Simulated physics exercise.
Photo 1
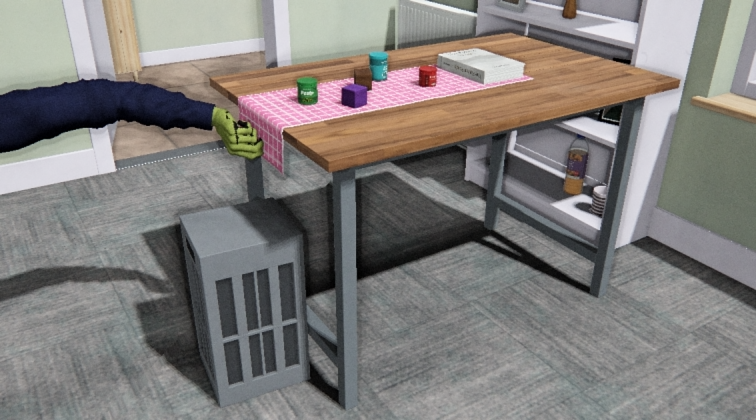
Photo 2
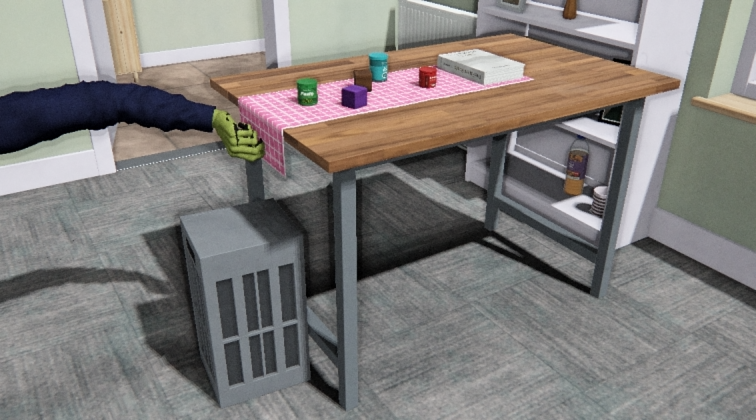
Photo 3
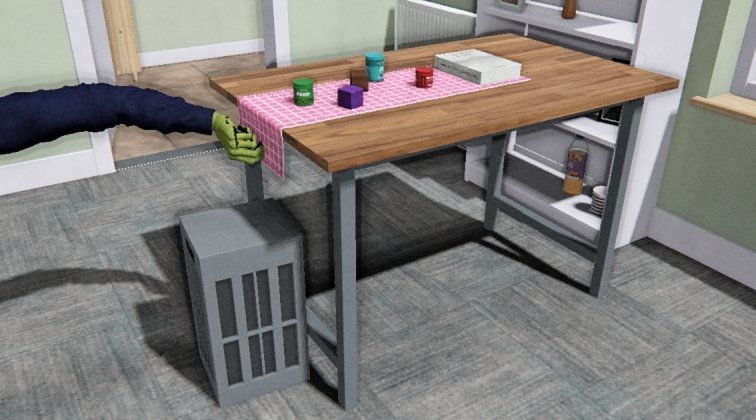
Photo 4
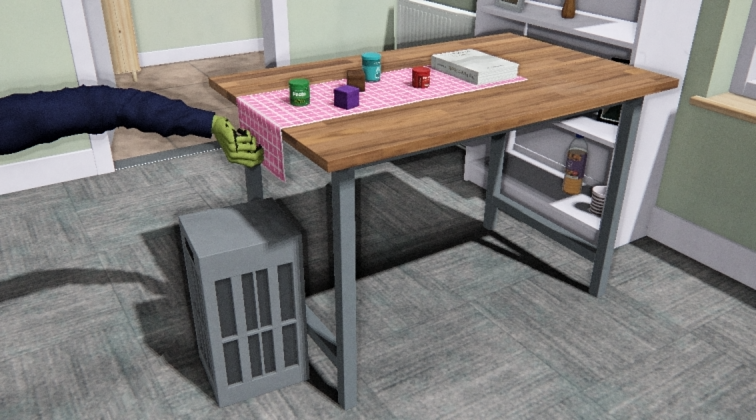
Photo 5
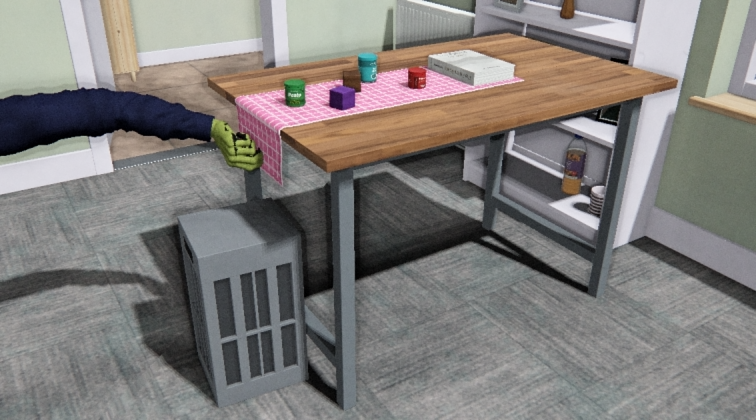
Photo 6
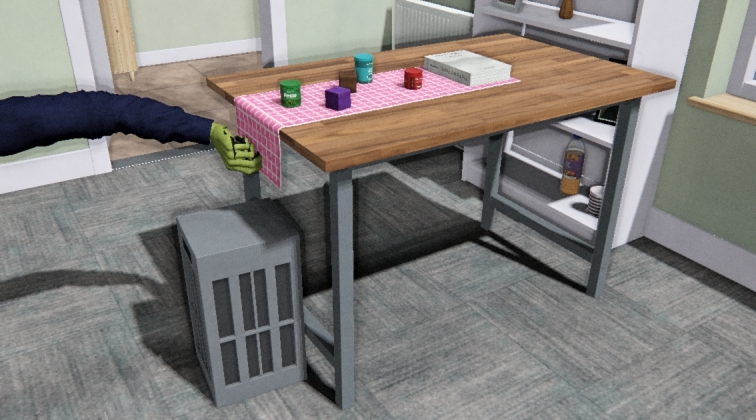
At first, a green hand on a dark-sleeved arm grips the hanging end of a pink table runner, above a grey crate. The hand then draws the cloth slightly down, and the pots, cubes, turquoise can and pale flat object shift a little left with it while the crate stays still.
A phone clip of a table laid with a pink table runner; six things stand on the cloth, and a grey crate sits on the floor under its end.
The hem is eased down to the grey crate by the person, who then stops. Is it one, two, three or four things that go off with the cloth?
Okay, the things that come down total one by my count.
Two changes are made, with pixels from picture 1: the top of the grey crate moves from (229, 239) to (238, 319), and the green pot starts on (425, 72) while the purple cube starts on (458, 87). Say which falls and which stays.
The green pot survives, the purple cube survives.
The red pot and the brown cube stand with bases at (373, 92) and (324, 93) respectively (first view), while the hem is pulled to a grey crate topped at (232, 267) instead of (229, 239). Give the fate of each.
The red pot ends up still on top and the brown cube ends up off the top.
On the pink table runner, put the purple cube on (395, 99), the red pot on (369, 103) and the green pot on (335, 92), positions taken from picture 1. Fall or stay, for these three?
Record - purple cube retained; red pot retained; green pot retained.
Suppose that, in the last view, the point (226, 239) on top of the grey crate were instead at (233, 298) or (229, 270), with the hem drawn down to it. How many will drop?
First case 3, second 2.
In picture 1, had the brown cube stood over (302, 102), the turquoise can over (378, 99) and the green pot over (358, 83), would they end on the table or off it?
Short version: Brown cube drops, turquoise can stays, green pot stays.
Early on, hem near (261, 193); all still up.
Midway, hem on the crate; green pot gone.
Finally, hem on the crate; green pot gone. Over the edge go one.
